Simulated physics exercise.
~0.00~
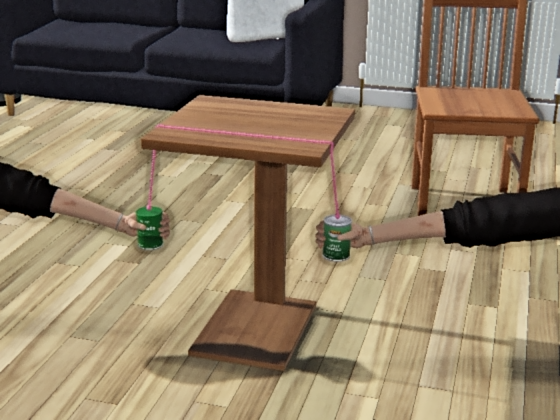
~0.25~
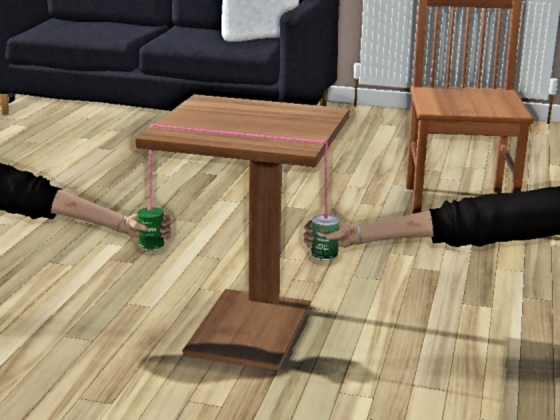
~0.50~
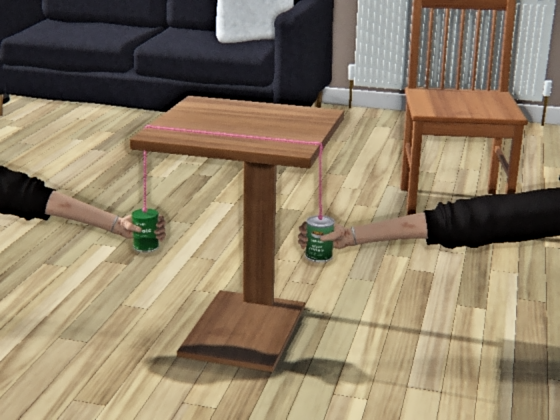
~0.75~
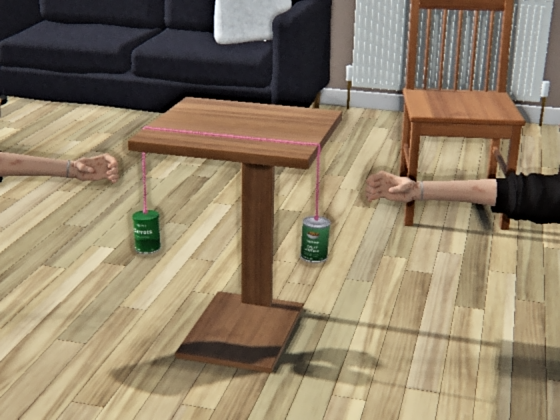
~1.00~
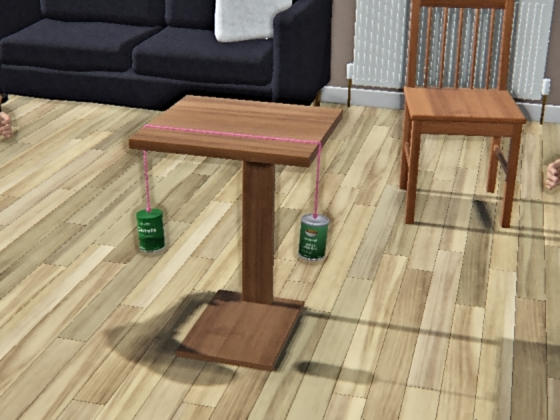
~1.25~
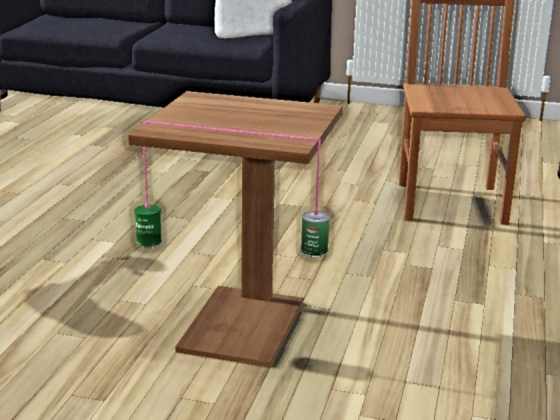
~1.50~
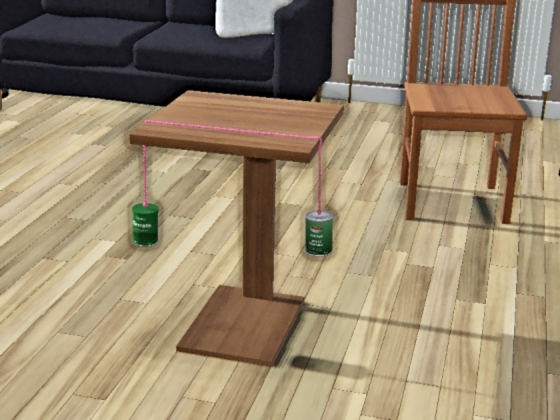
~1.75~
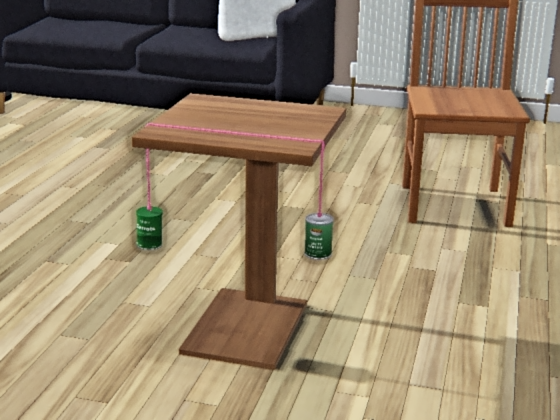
In a living room, two hands release tins strung across a table, which stay hanging.
